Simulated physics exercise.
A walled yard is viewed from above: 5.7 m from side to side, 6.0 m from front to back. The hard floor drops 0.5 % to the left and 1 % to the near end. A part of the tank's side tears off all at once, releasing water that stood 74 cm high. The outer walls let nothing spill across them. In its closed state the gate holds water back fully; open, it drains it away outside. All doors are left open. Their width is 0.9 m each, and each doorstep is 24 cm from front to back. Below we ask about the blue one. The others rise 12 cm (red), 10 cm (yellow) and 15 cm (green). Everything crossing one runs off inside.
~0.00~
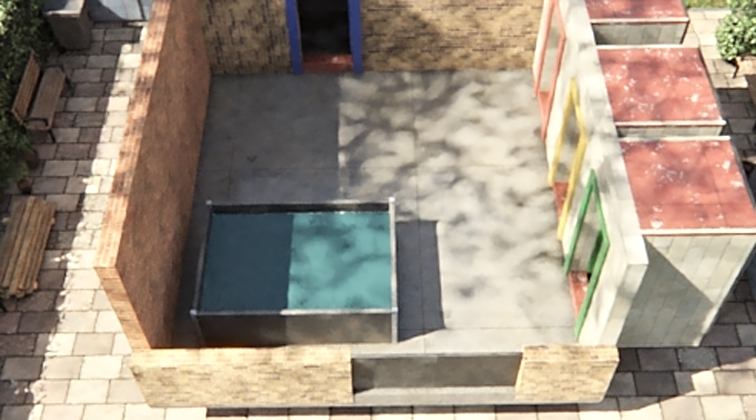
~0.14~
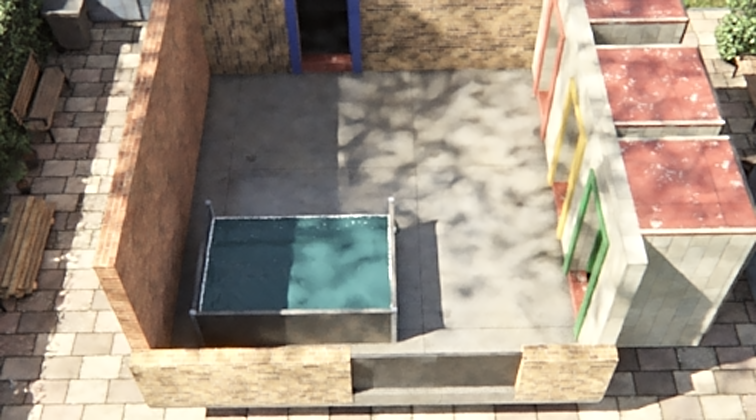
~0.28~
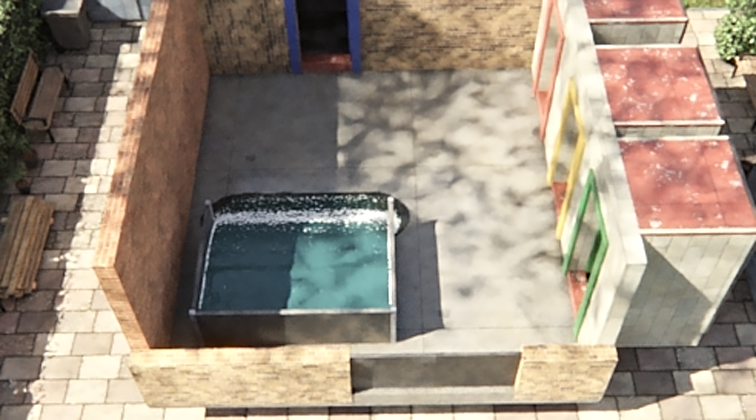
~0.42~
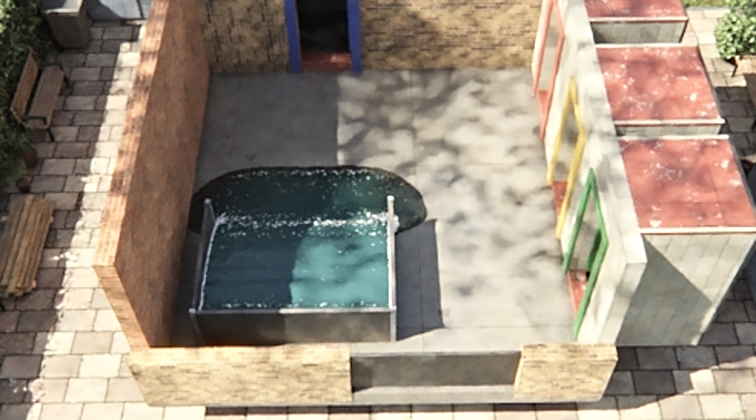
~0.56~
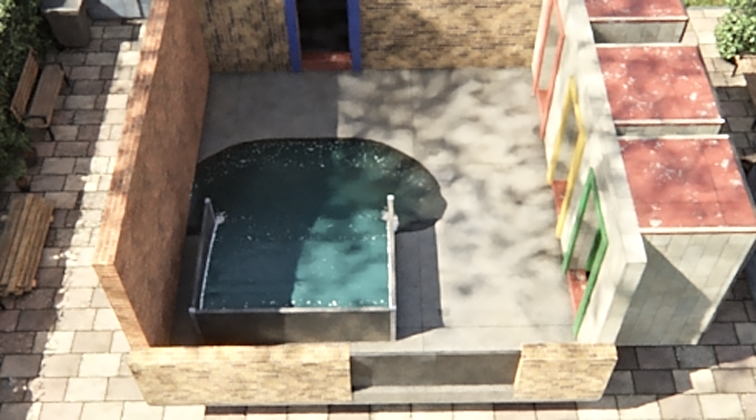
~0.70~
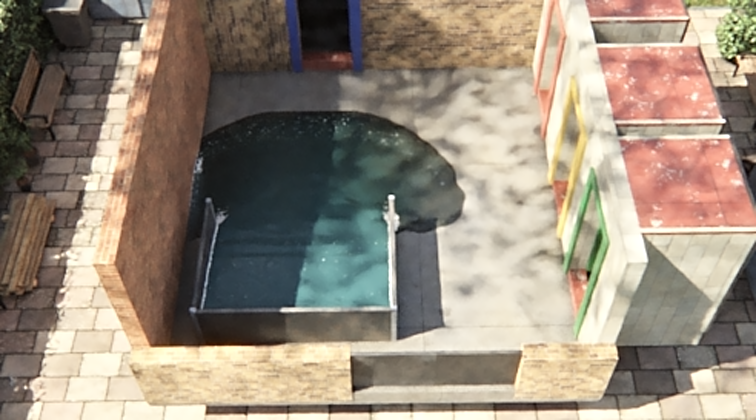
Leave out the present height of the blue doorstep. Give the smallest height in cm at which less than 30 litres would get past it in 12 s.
Close to 32 cm is just enough.
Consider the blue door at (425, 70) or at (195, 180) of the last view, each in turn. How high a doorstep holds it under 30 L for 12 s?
Minimums: About 17 cm and 15 cm.
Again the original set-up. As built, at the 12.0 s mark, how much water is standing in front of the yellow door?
It comes to about 9.0 centimetres deep.
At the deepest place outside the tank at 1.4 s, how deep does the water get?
Max depth: Near 44 cm.
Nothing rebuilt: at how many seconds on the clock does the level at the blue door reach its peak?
Crest at t of about 1.4 s.
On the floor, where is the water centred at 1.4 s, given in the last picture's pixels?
At about (305, 206).
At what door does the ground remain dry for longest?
It is the green one.
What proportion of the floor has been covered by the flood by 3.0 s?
Wet share: Near 60 %.
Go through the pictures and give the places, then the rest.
The first frame shows still water, 74 cm deep, in the tank at (298, 258); the blue door at (325, 28) is dry.
In the second frame, the gap is on the far side, the front 0.3 m out at a hidden place; the back of the tank holds 74 cm.
In the third frame, the front is at (230, 200), 0.7 m from the gap on the far side; 1.9 m2 of floor is wet, 74 cm left at the back.
In the fourth frame, the front is at (248, 172), 1.3 m from the gap on the far side; 3.8 m2 of floor is wet, 69 cm left at the back.
In the fifth frame, the gap is on the far side, the front 1.9 m out at (258, 144); the back of the tank holds 62 cm.
In the sixth frame, the front is at (262, 117), 2.5 m from the gap on the far side; 8.6 m2 of floor is wet, 63 cm left at the back; 1.1 m in a straight line remain to the blue door at (325, 26).
After 1.4 s water covers 55 % of the floor, deepest (44 cm) near (212, 73); 40 cm at the blue door, 24 litres in over its 21 cm doorstep.
After 3.0 s water covers 60 % of the floor, deepest (35 cm) near (527, 68); 30 cm at the blue door, 148 litres in over its 21 cm doorstep.
After 12.0 s water covers 100 % of the floor, deepest (20 cm) near (166, 379); 4 cm at the blue door, 164 litres in over its 21 cm doorstep.
At the blue door as built, the water arrived by 1.0 s and peaked near 40 cm at 1.4 s.
Run again over the same 12 s with other heights there, 52 litres in over 29 cm, 1 litre over 39.5 cm. The limit of 30 litres is kept from about 32 cm up.
